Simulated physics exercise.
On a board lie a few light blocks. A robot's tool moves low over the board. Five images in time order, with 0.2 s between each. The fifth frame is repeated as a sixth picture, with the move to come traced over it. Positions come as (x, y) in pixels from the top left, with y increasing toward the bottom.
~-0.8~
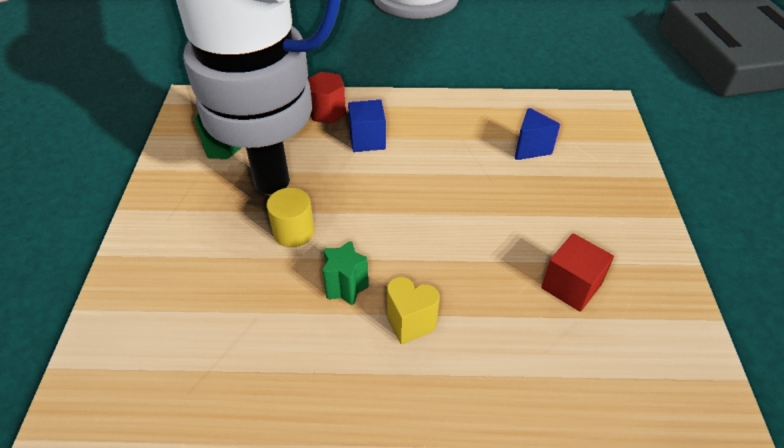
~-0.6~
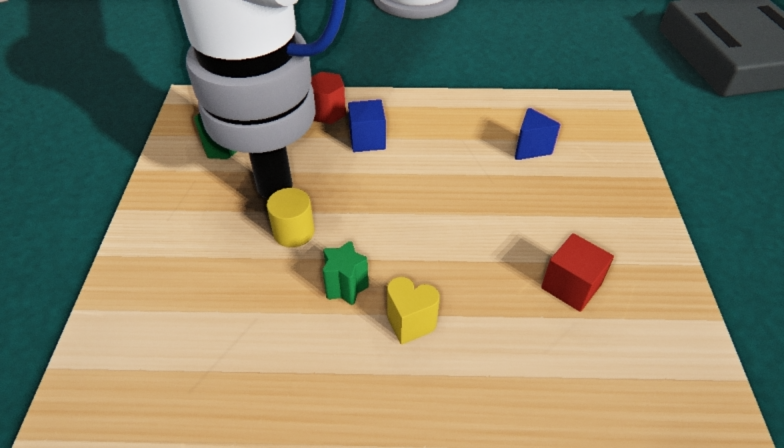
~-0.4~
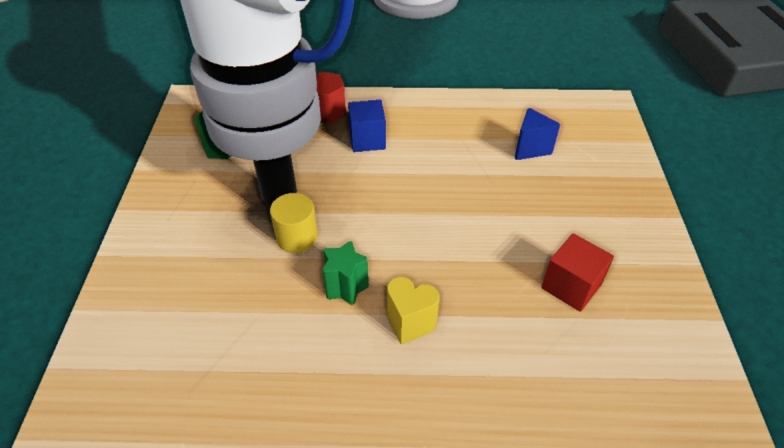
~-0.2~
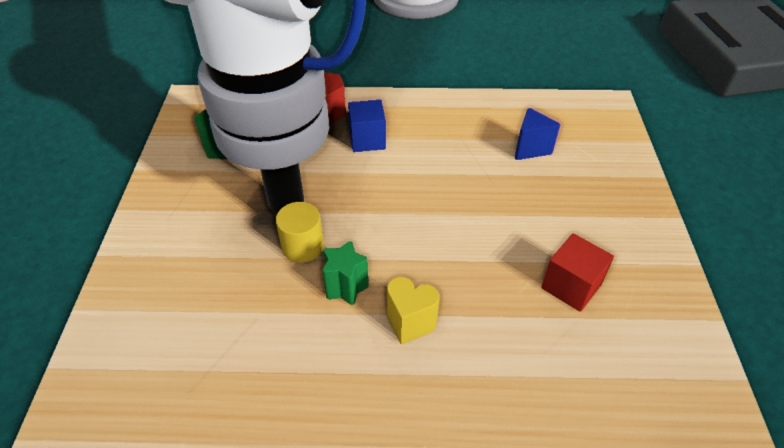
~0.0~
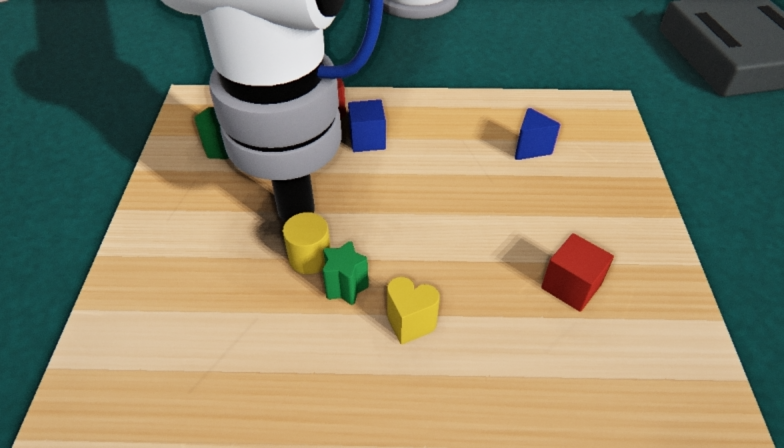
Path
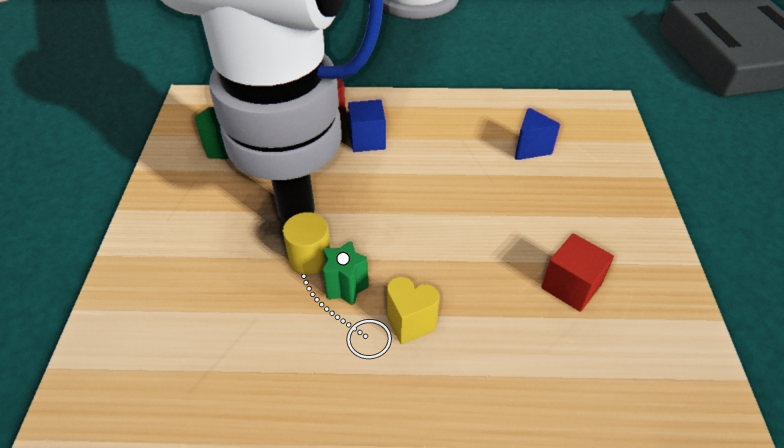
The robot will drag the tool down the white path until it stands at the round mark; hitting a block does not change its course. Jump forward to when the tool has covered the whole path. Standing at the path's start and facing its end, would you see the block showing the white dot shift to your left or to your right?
The answer is left: Facing from the path's start to its end, that's where the block showing the white dot shifts.
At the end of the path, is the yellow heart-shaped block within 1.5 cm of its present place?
In short: No.
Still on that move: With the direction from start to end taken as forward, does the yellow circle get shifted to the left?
I believe not.
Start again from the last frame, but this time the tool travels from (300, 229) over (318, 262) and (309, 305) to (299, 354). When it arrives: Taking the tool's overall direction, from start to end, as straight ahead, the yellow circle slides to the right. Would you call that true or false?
Verdict: False.
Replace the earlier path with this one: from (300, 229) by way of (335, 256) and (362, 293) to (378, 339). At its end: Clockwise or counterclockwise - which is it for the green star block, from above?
Looking from above, the answer is counterclockwise.
The drawn path runs from (300, 229) by way of (302, 269) and (325, 308) to (369, 339); the dot is on the green star block.
On the path given first. One third of the way, tool (299, 252); yellow circle (314, 271); green star block (358, 274), turned 60° anticlockwise.
Two thirds of the way, tool (323, 291); yellow circle (338, 316); green star block (366, 284), turned 115° anticlockwise.
At the end, tool (368, 322); yellow circle (363, 354); green star block (400, 292), turned 180° anticlockwise; yellow heart-shaped block (441, 290), turned 25° clockwise.
